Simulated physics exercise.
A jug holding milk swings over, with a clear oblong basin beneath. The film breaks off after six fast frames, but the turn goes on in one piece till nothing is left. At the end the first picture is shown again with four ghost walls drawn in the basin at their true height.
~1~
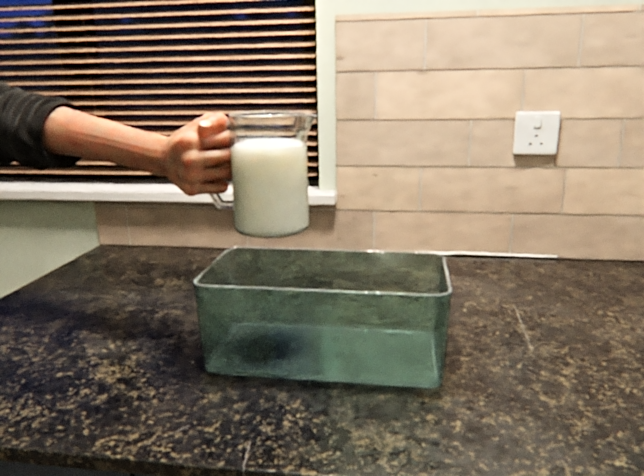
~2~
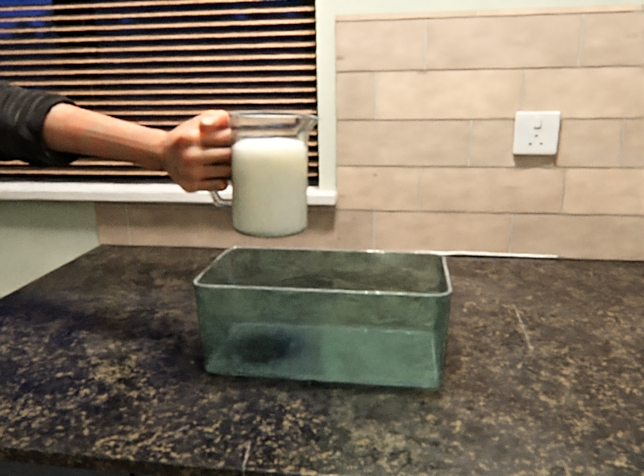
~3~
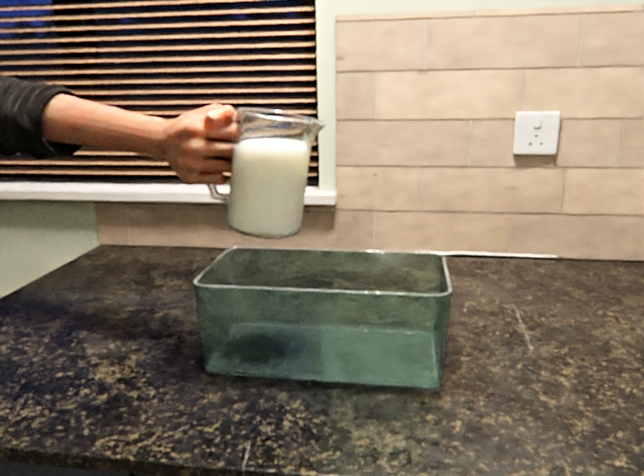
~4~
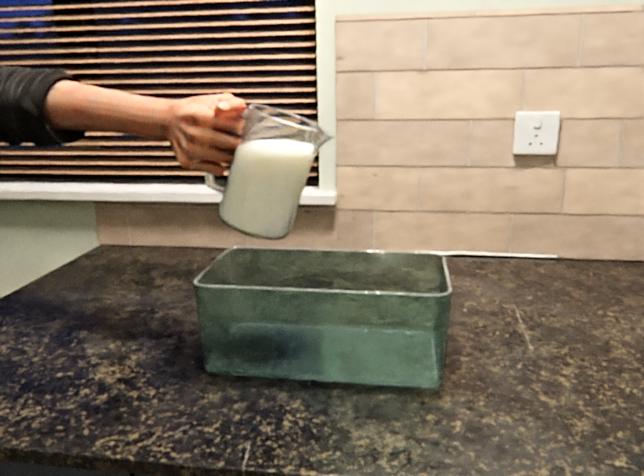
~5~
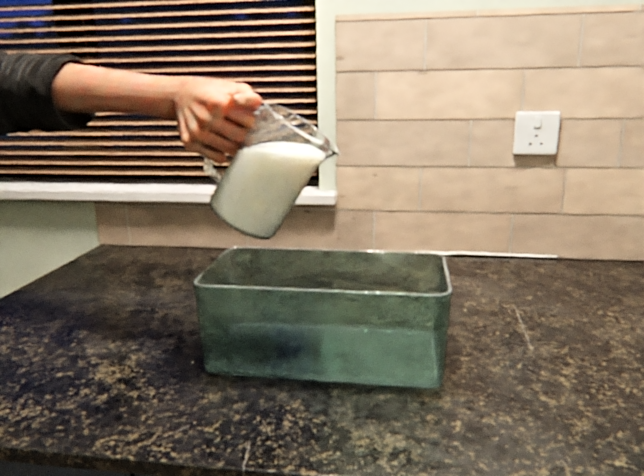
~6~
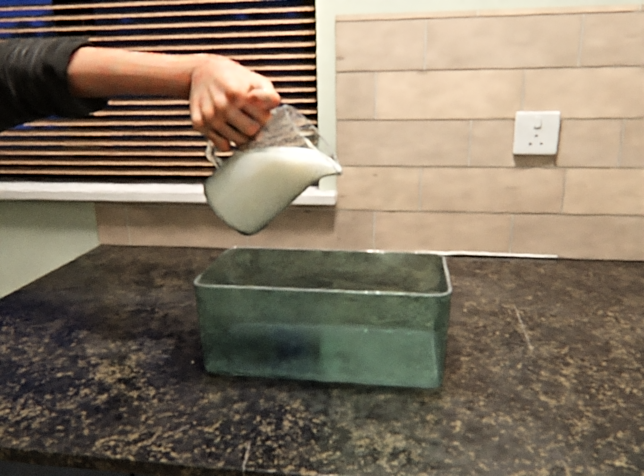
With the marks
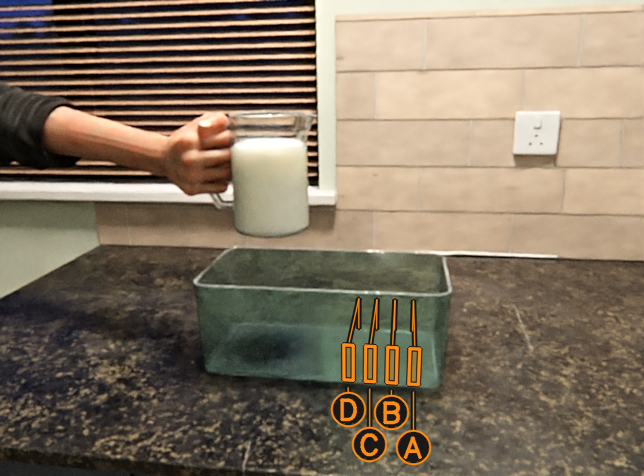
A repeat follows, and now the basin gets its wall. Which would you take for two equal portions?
Place C.
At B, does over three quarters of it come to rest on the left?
Yes.
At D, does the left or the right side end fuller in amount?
The right one.
On the marked copy, A at (413, 391); B at (391, 390); C at (369, 388); D at (348, 387).
With A, about 92 % ends left of the wall and 5 % right of it; 4 % is lost outside.
With B, about 89 % ends left of the wall and 7 % right of it; 4 % is lost outside.
With C, about 50 % ends left of the wall and 49 % right of it.
With D, about 10 % ends left of the wall and 87 % right of it.
